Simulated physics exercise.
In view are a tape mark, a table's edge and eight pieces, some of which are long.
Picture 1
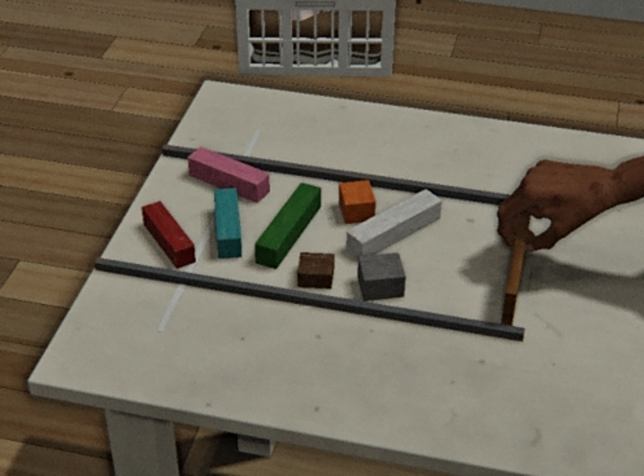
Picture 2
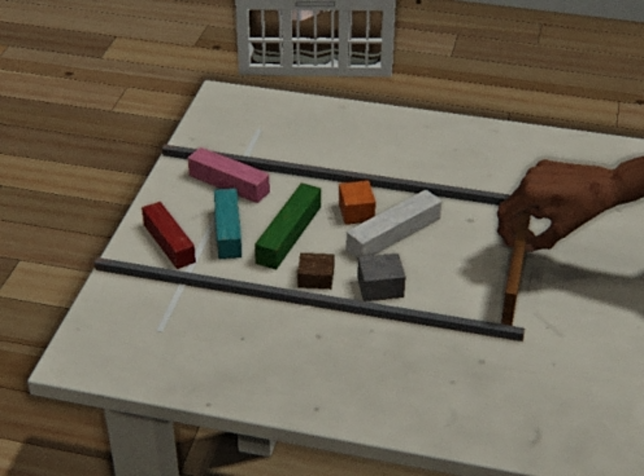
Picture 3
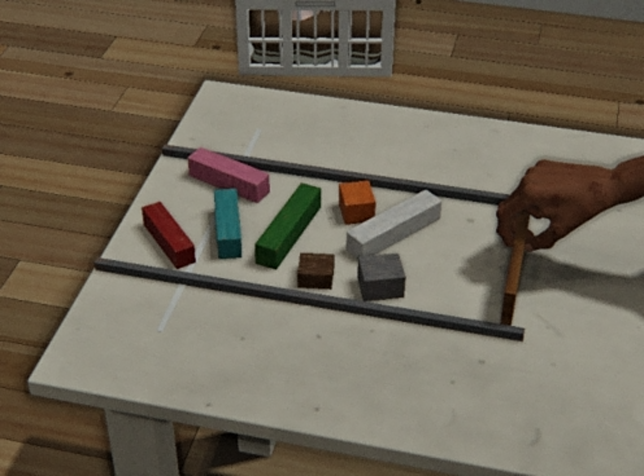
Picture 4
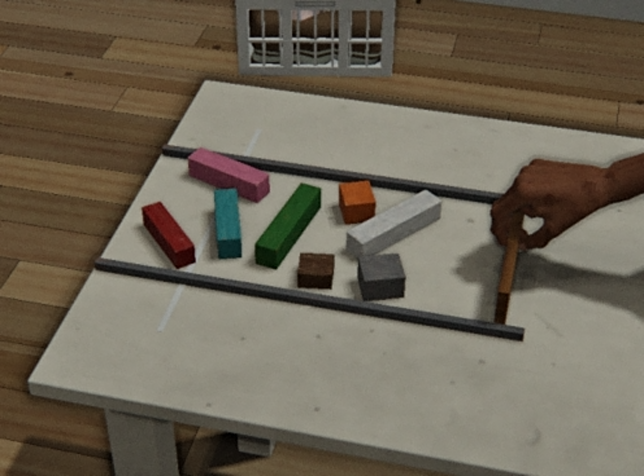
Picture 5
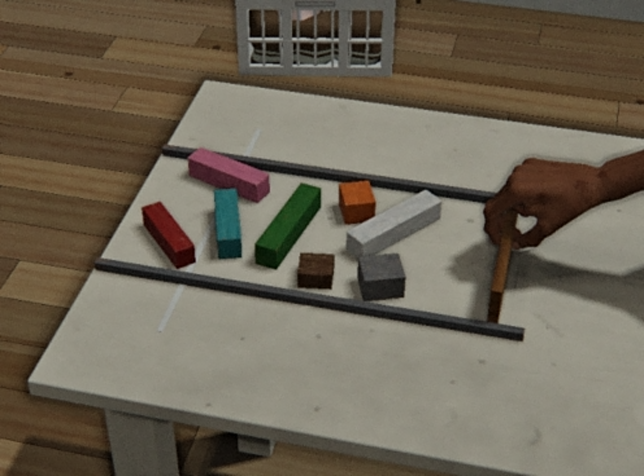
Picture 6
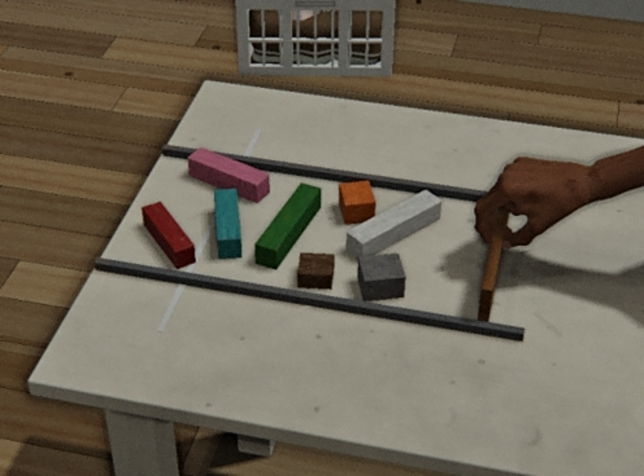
A hand held a wooden board upright at the right end of two dark rails on a pale table, then slid it slightly left, while the colourful blocks and bars between the rails stayed still.
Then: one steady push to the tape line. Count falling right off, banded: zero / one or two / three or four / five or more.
What drops is a group of three or four.
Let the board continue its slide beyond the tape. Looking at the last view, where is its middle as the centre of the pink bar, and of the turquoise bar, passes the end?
Roughly (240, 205); for the second one, roughly (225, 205).
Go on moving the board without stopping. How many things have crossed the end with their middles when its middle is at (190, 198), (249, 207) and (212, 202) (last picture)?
Going through the three positions, you'd get 4, 0 and 3.
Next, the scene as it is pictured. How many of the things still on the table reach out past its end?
It totals 1.
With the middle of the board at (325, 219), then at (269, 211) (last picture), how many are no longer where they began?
First 7, after that 8.
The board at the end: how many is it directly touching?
It touches 2.
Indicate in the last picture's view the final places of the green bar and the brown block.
Approximately (139, 201) for one, approximately (141, 243) for the other.
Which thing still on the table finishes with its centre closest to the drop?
Closest at the end: The green bar.
Soon after, none off yet; red bar at rest near (168, 235); pink bar at rest near (229, 175); turquoise bar at rest near (228, 223).
In the end, the number that fall off is three or four; gone, turquoise bar, pink bar and red bar.
